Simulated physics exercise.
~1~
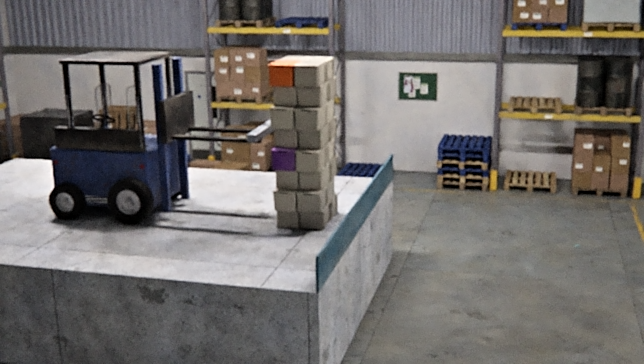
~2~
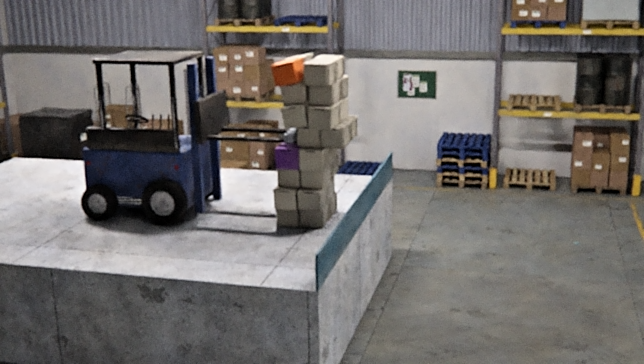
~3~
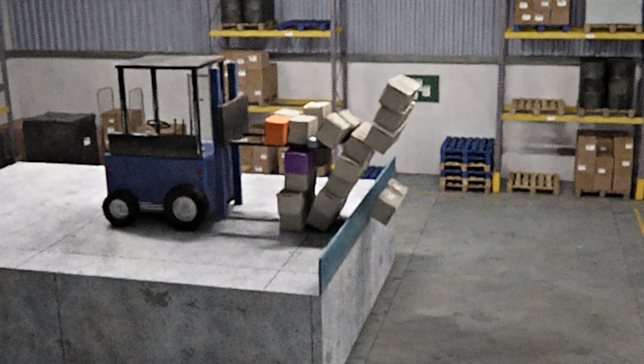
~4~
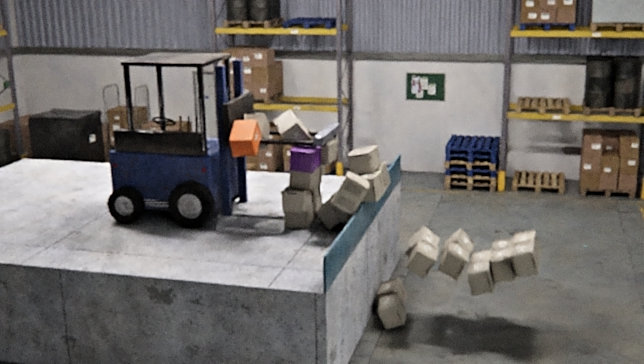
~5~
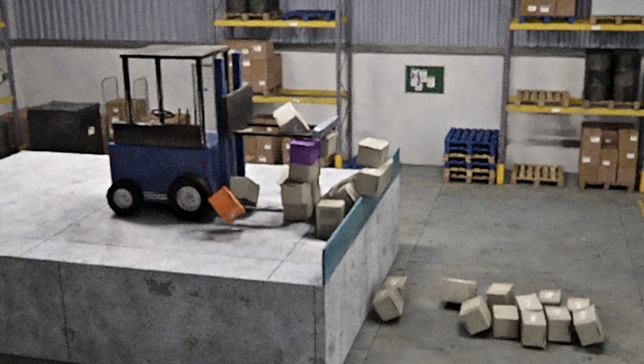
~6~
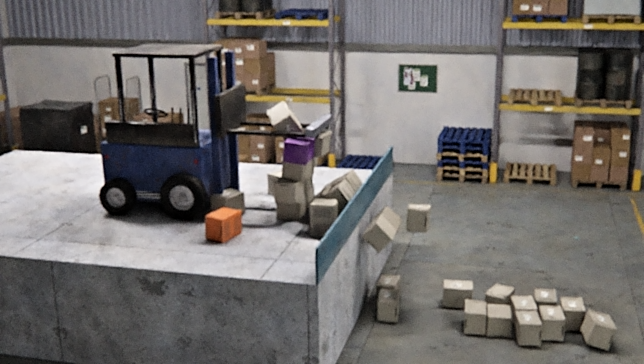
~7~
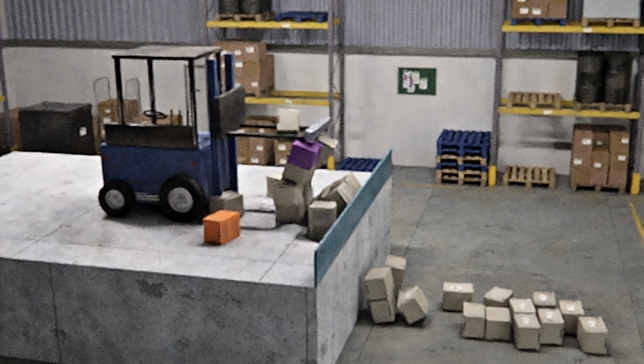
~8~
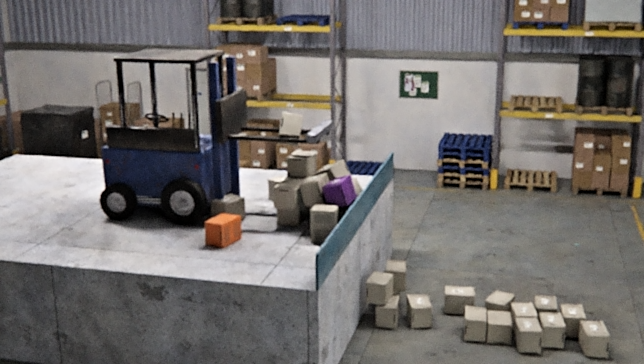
Warehouse deck, a blue forklift's beam toppling a stack of totes, many spilling over the edge, orange and purple ones staying on top.
